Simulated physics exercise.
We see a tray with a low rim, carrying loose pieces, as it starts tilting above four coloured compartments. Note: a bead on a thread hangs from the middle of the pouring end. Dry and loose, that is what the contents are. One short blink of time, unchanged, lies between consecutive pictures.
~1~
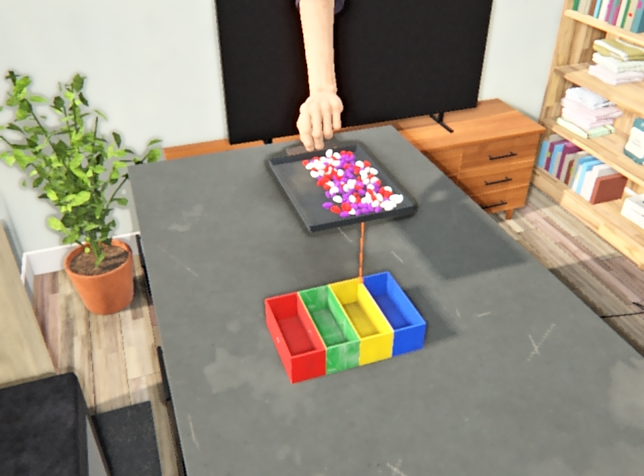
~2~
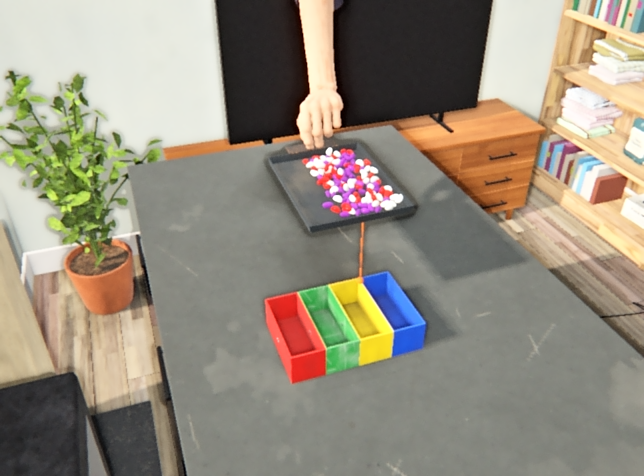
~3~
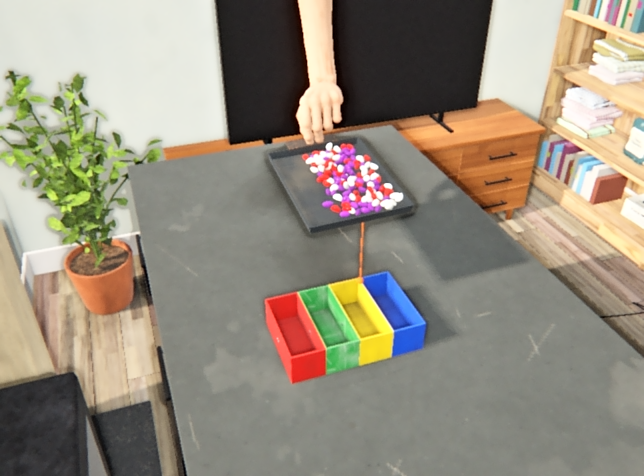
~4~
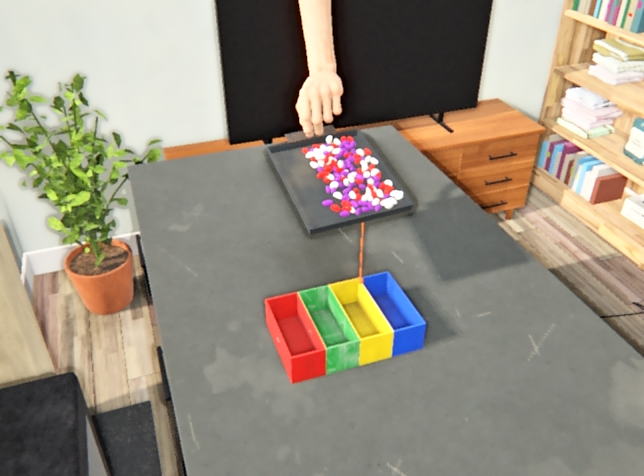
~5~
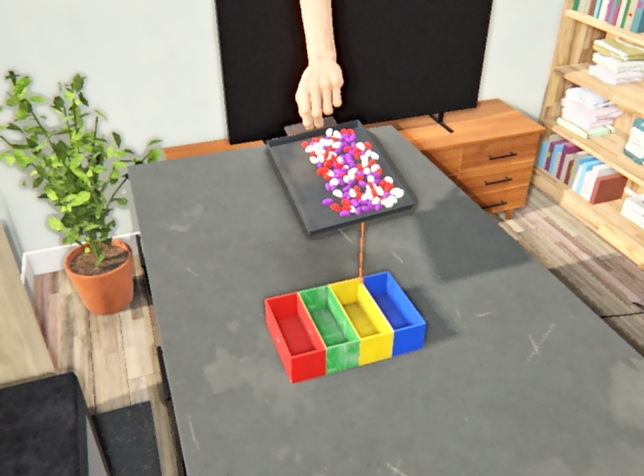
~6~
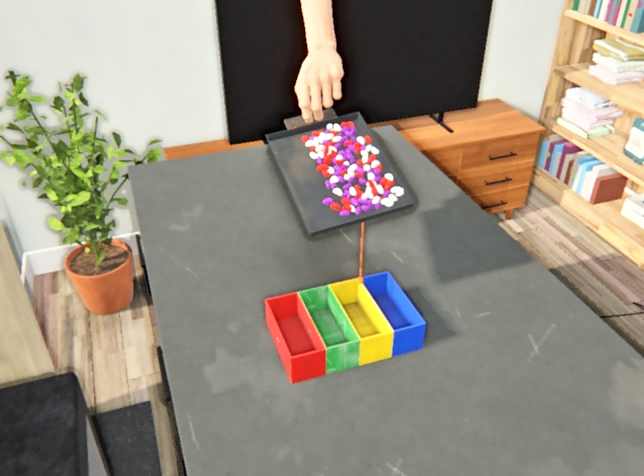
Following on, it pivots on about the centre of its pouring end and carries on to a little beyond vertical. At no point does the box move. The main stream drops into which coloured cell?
It drops into the green cell.
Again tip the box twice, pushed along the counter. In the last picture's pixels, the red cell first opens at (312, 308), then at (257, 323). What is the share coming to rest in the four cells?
Around 90 per cent for the first position, around 90 per cent for the second.
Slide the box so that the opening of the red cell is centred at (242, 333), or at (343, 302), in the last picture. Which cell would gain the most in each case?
At the first place the cell in yellow, at the second the red cell.
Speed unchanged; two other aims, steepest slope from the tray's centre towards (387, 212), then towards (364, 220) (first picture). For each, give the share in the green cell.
Roughly 0 percent, then 10 percent.
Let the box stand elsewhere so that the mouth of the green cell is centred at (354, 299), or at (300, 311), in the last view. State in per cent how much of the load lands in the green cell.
Trial 1 20%, trial 2 30%.
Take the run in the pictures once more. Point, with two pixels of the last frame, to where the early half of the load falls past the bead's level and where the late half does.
I'd place the first part at (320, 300) and the rest at (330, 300).
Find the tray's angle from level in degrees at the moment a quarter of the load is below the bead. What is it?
Angle: Close to 105°.
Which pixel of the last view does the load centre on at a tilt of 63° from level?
I'd put it at about (339, 201).
Soon, tray tipped steeply; nearly all on the tray; a stray few in the red cell; a small part falling or outside the box.
A while on, tray tipped past a quarter turn; about a third on the tray; a small part in the green cell; a small part in the red cell; a stray few in the yellow cell; about a third falling or outside the box.
Towards the end, tray tipped past a quarter turn; about half in the green cell; about a quarter in the yellow cell; about a quarter in the red cell; a stray few in the blue cell; a stray few falling or outside the box.
Finally, tray tipped past a quarter turn; about half in the green cell; about a quarter in the yellow cell; about a quarter in the red cell; a stray few in the blue cell; a stray few outside the box.
